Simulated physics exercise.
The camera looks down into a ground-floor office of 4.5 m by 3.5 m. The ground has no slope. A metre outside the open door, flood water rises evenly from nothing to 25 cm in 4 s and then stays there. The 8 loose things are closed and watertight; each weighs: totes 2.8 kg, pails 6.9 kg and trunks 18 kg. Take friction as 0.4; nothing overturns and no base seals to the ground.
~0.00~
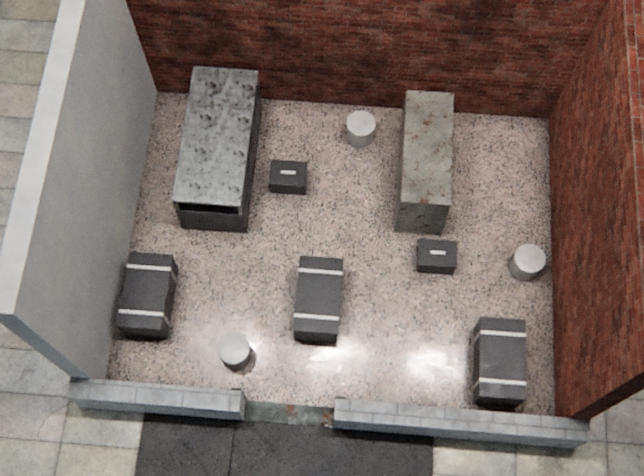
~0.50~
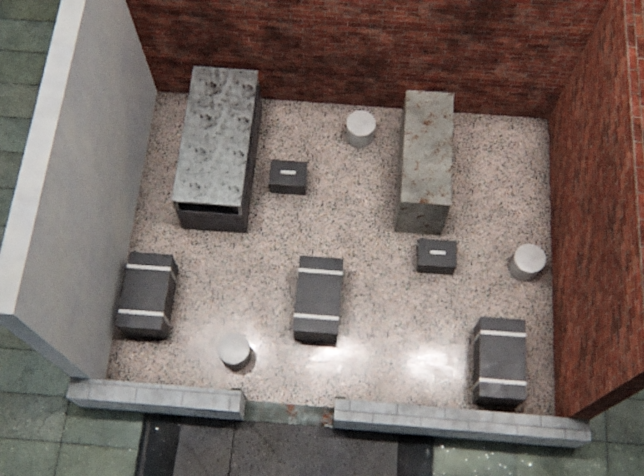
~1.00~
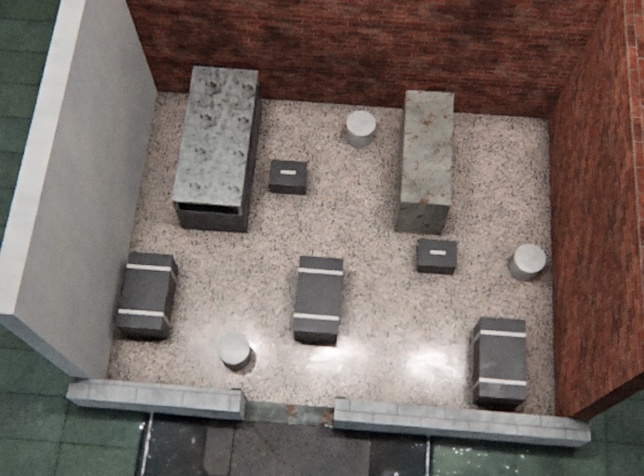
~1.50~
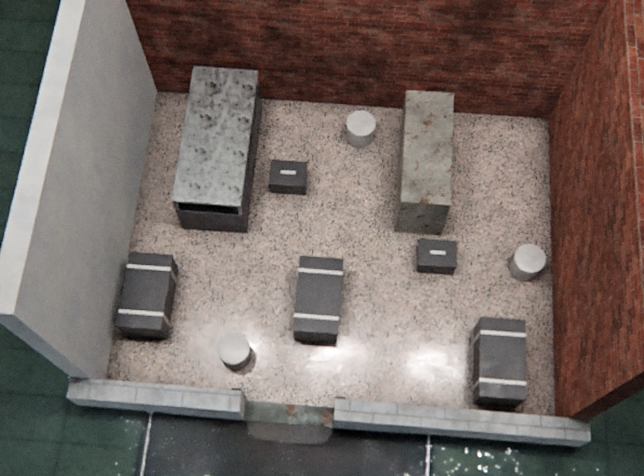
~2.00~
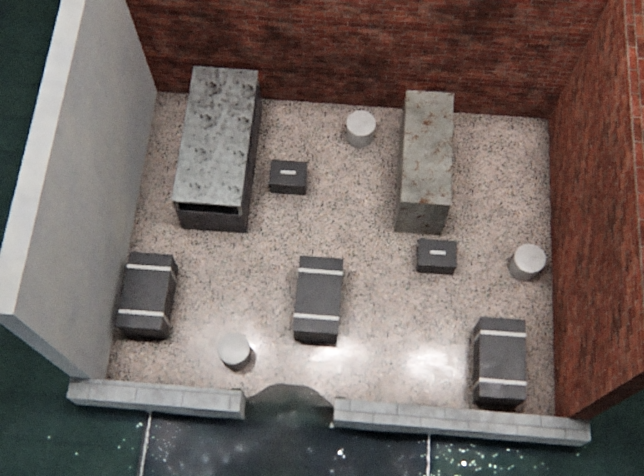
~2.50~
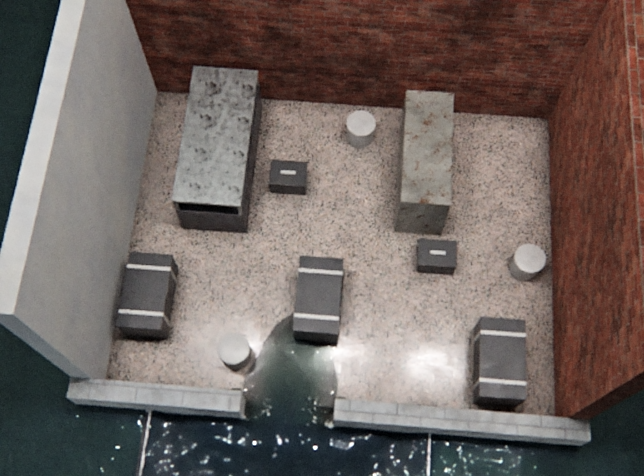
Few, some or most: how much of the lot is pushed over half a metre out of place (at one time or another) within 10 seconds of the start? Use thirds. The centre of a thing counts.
Share: From one to two thirds.
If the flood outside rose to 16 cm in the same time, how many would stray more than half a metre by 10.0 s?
Then 3.
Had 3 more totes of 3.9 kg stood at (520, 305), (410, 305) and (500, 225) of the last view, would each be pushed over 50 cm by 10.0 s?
In turn: Under, past it, past it.
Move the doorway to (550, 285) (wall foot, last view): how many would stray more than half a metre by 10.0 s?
Then 6.
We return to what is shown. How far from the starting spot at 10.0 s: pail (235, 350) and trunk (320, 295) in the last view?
In turn: 30 cm, 200 cm.
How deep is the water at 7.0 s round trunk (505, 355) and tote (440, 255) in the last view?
About 2 and 4 cm.
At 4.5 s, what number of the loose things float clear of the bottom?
At that moment 0.
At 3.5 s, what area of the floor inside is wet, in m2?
About 3.0 m2.
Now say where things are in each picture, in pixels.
A tote at (438, 253), on the bottom; a pail at (361, 123) rests on the ground; water covers 0.0 m2; 0 of 8 have shifted, in the first picture.
A tote at (438, 253) rests on the ground; a pail at (361, 123) rests on the ground; water covers 0.0 m2; 0 of 8 have shifted, in the second picture.
A tote at (438, 253), on the bottom; a pail at (361, 123) rests on the ground; 0.0 m2 under water; 0 of 8 have shifted, in the third picture.
A tote at (438, 253), on the bottom; a pail at (361, 123) rests on the ground; water covers 0.0 m2; 0 of 8 have shifted, in the fourth picture.
A tote at (438, 253), on the bottom; a pail at (361, 123), on the bottom; water covers 0.1 m2; 0 of 8 have shifted, in the fifth picture.
A tote at (438, 253), on the bottom; a pail at (361, 123), on the bottom; 0.6 m2 under water; 0 of 8 have shifted, in the sixth picture.
After 3.5 s 0 of 8 are over 50 cm from their spots; 0 afloat.
After 4.5 s 1 of 8 are over 50 cm from their spots; 0 afloat.
After 7.0 s 3 of 8 are over 50 cm from their spots; 4 afloat.
After 10.0 s 3 of 8 are over 50 cm from their spots, and 3 have been at some point; 5 afloat.
